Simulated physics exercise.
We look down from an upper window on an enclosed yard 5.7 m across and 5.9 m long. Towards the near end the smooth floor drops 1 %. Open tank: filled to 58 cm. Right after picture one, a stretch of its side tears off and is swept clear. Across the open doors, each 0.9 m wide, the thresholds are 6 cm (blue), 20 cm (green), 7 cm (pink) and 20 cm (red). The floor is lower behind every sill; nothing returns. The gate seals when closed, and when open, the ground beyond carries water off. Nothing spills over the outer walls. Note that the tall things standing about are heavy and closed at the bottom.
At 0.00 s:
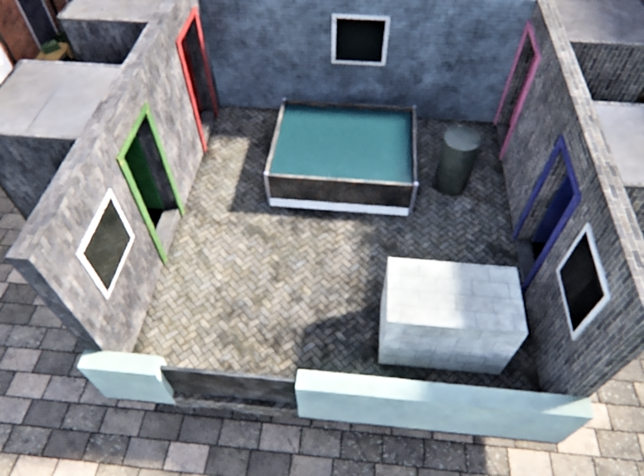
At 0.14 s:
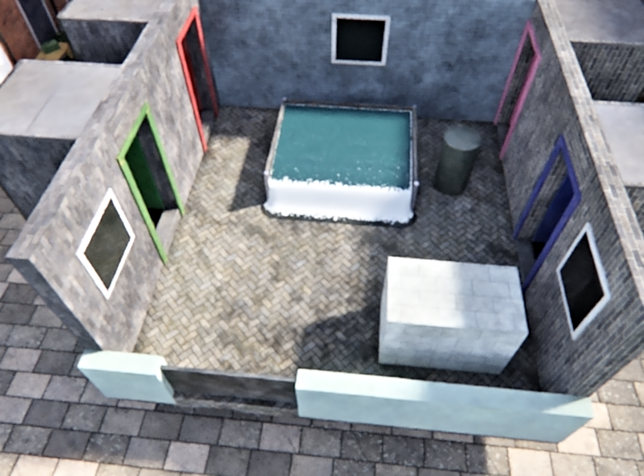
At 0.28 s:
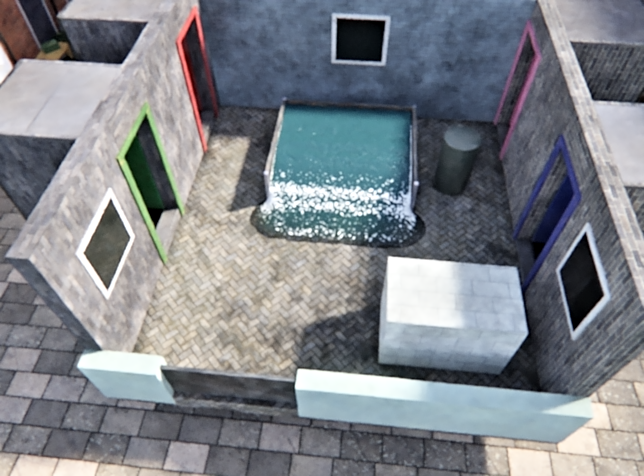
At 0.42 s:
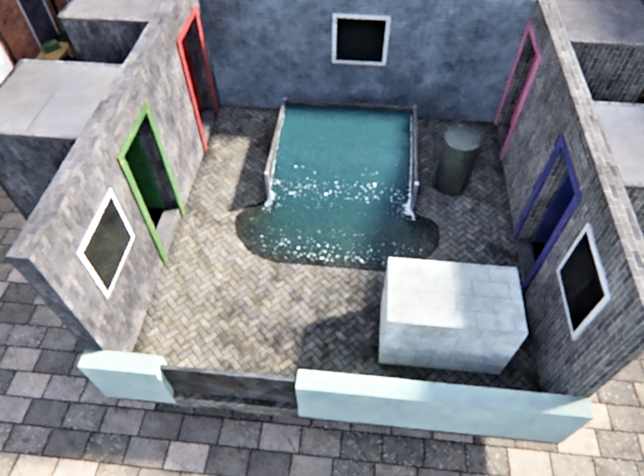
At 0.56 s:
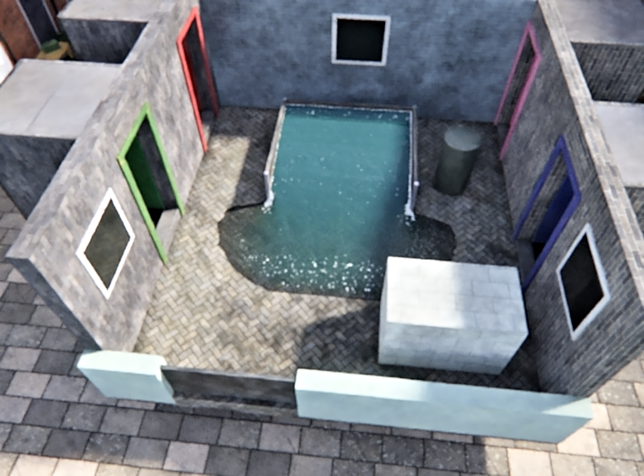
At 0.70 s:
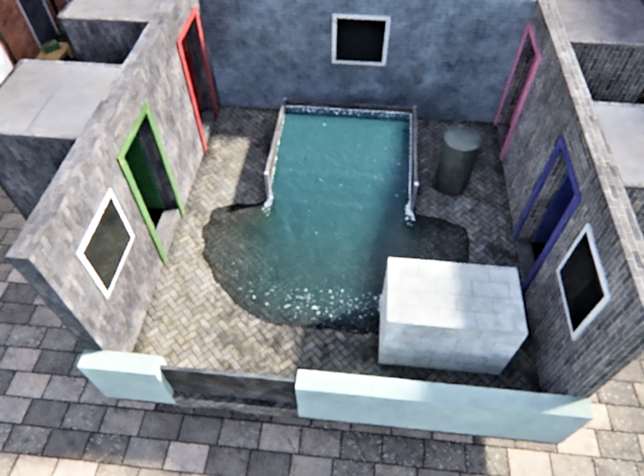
At first, a tank of still teal water stands against the back wall of a brick-paved yard, near a cylinder and a pale block. Then its near side gives way and foaming water pours out, spreading forward and sideways across the paving until it reaches the block's left side.
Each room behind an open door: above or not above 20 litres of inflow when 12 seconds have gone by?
The blue door lets in more than the cap, the green door lets in less than the cap, the pink door lets in more than the cap, the red door lets in less than the cap.
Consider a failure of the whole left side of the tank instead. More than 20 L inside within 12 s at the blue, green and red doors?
Blue falls short; green falls short; red exceeds.
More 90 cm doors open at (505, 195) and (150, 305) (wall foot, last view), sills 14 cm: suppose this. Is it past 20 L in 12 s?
Less, more.
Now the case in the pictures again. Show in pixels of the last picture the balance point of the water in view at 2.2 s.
Pixel position near (330, 259).
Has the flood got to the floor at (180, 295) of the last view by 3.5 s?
By then the spot is drenched.
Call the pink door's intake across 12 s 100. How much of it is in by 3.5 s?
Share by then: ~ 0 %.
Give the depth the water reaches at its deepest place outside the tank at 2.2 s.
Some 42 cm deep.
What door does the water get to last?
Red.
After 1.4 s water covers 50 % of the floor and is deepest (38 cm) near (334, 395); blue door not reached, green door 2 cm at the sill, 0 L in, pink door not reached, red door not reached.
After 2.2 s water covers 60 % of the floor and is deepest (42 cm) near (138, 376); blue door 12 cm at the sill, 2 L in, green door 3 cm at the sill, 0 L in, pink door not reached, red door not reached.
After 3.5 s water covers 65 % of the floor and is deepest (32 cm) near (125, 374); blue door 13 cm at the sill, 42 L in, green door 12 cm at the sill, 0 L in, pink door not reached, red door not reached.
After 7.0 s water covers 100 % of the floor and is deepest (18 cm) near (210, 138); blue door 8 cm at the sill, 92 L in, green door 8 cm at the sill, 0 L in, pink door 7 cm at the sill, 4 L in, red door 16 cm at the sill, 0 L in.
After 12.0 s water covers 100 % of the floor and is deepest (12 cm) near (198, 170); blue door 10 cm at the sill, 117 L in, green door 9 cm at the sill, 0 L in, pink door 10 cm at the sill, 45 L in, red door 11 cm at the sill, 0 L in.
